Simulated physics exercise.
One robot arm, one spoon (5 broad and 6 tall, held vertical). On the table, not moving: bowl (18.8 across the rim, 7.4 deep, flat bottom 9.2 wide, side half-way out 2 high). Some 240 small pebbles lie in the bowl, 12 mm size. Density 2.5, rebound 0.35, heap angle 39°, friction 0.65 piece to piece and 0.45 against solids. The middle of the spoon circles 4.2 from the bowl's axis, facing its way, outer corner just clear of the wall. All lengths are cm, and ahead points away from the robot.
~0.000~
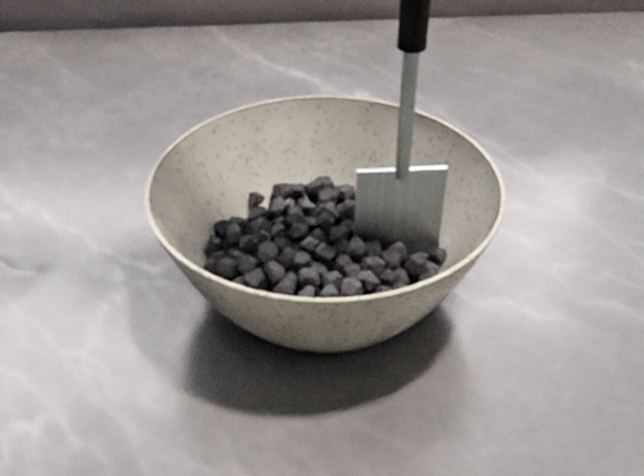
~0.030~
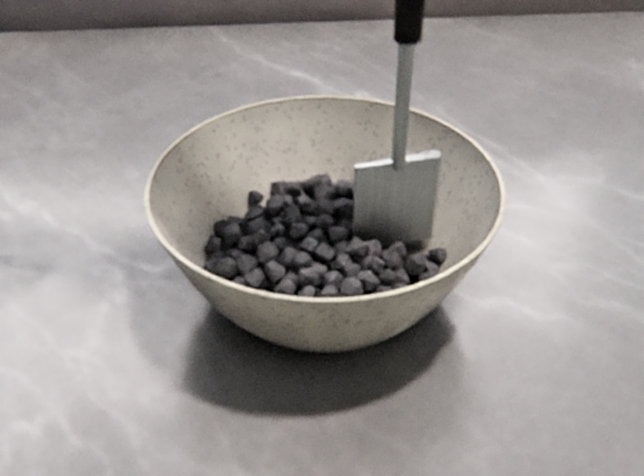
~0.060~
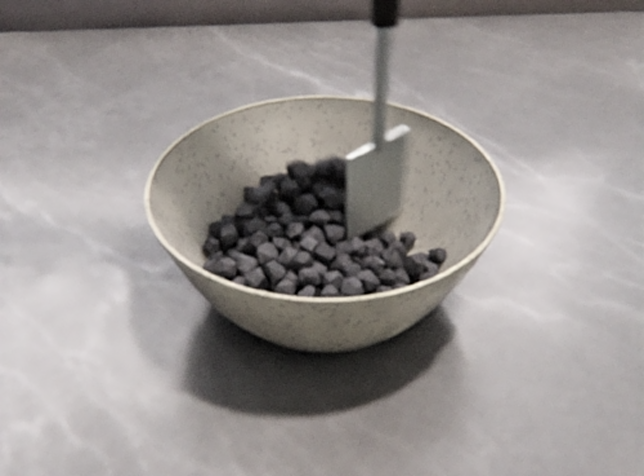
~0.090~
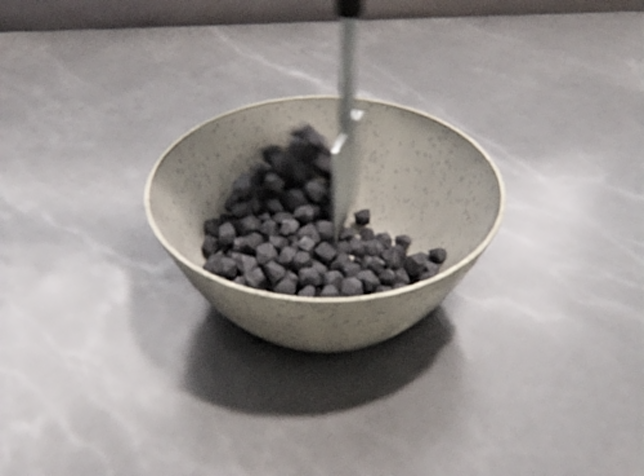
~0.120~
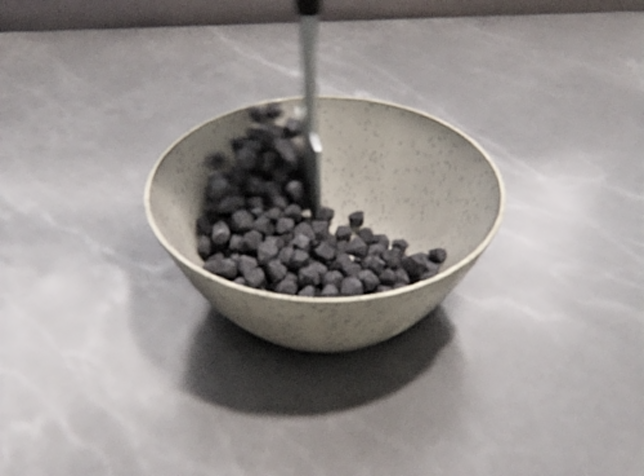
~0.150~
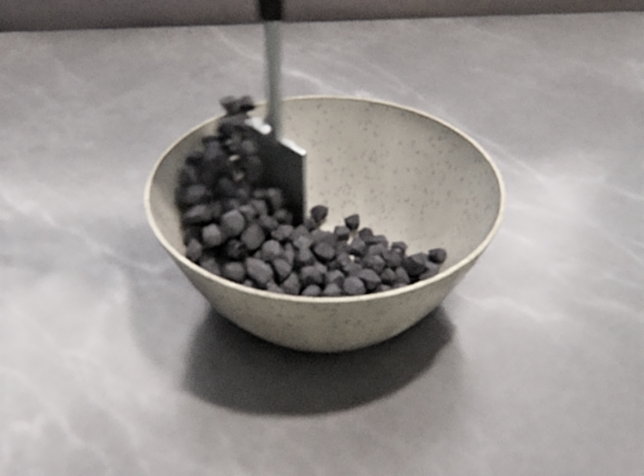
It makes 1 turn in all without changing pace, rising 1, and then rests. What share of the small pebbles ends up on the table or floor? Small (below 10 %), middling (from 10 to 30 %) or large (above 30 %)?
Share on the table or floor: Middling (from 10 to 30 %).
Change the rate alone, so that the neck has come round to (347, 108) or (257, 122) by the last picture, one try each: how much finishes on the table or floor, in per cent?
Some 0 and 25 per cent.
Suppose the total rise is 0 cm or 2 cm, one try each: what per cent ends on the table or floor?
About 20 and 15 per cent.
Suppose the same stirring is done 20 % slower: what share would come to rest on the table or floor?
Then about 10 per cent.
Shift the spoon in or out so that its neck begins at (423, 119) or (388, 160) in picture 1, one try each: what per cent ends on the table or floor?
Some 0 and 10 per cent.
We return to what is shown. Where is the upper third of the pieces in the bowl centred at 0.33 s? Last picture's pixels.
Around (412, 256).
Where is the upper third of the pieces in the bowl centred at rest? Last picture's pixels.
Near (360, 207).
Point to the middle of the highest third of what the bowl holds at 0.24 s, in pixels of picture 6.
Near (249, 260).
After 0.24 s, 212° round, highest piece 9 above the table; 238 in the bowl, 5 in flight or on the tool.
After 0.33 s, 298° round, highest piece 11 above the table; 216 in the bowl, 4 on the table or floor, 23 in flight or on the tool.
After 0.57 s, 0° round, highest piece 6 above the table; 198 in the bowl, 44 on the table or floor, 1 in flight or on the tool.
After 1.27 s, 0° round, highest piece 5 above the table; 198 in the bowl, 45 on the table or floor.
In the end, 198 in the bowl, 45 on the table or floor. That is 19 % on the table or floor.
